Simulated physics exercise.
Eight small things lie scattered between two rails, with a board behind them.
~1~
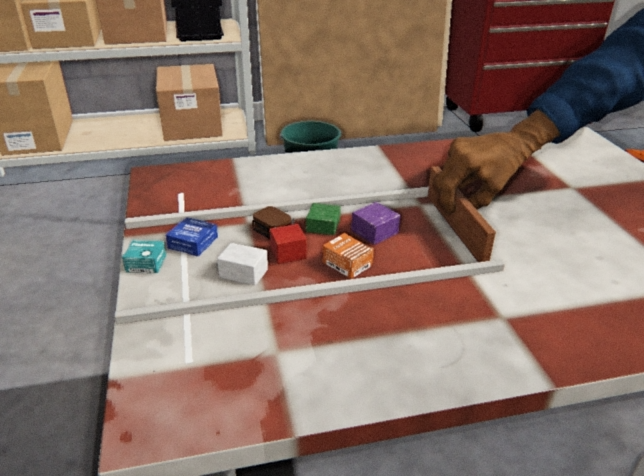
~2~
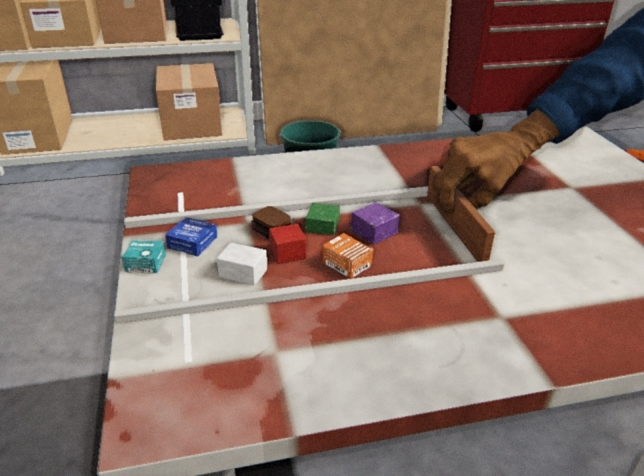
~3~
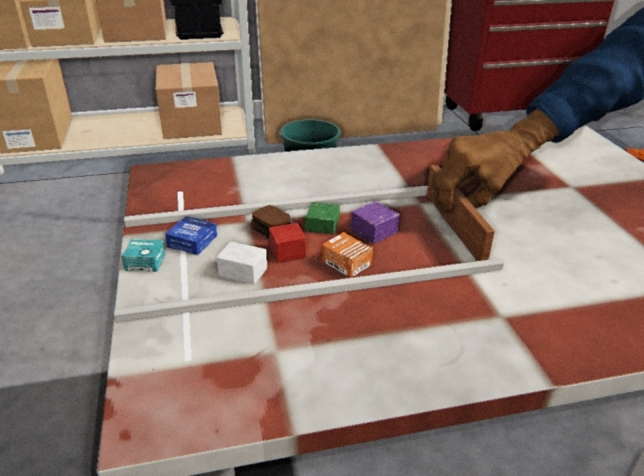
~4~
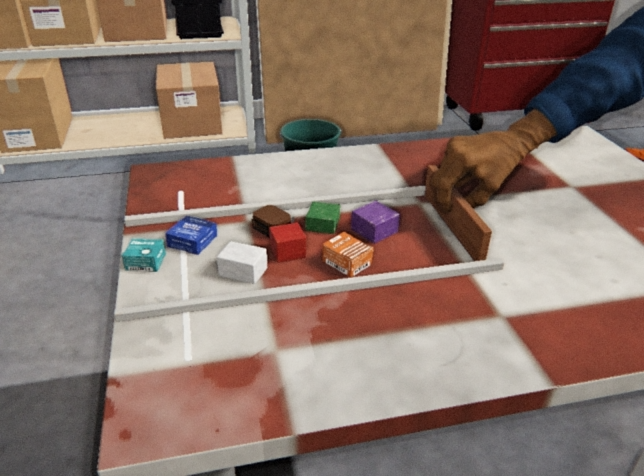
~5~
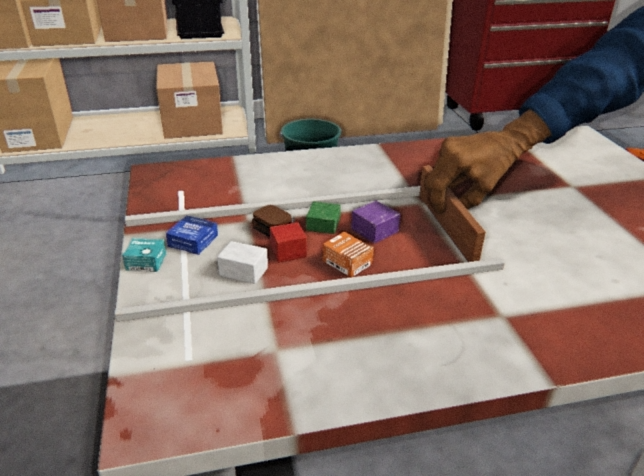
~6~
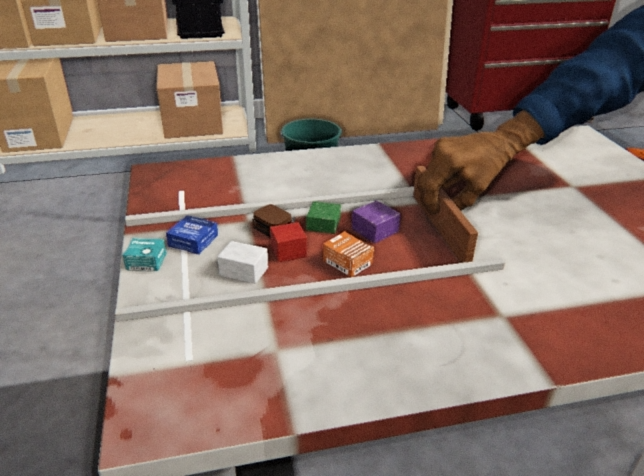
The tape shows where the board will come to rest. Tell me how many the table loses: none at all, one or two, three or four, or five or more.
The table loses one or two.
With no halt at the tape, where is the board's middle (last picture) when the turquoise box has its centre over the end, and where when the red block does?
With the turquoise box it sits around (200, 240), with the red block around (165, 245).
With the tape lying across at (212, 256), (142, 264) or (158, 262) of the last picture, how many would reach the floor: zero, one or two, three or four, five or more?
So, one after another, I'd give not one; five or over; 5 or more.
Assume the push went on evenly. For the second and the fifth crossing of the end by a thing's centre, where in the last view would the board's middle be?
Near (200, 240) first, near (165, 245) second.
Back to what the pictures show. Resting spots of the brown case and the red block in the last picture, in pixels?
The brown case ends up near (134, 233), and the red block near (139, 262).
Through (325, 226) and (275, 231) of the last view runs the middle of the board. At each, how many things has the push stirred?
The count reaches 5 first and 7 second.
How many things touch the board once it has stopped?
Contact count: 3.
Soon after, none off yet; turquoise box at rest near (145, 255); blue box at rest near (193, 234); white block at rest near (243, 262).
Then, none off yet; turquoise box at rest near (145, 255); blue box at rest near (193, 234); white block moving near (236, 266).
Further on, none off yet; turquoise box at rest near (140, 258); blue box moved about its own width near (139, 239); white block moved well along near (170, 281).
At rest, the number that fall off is one or two; fallen, blue box and turquoise box.
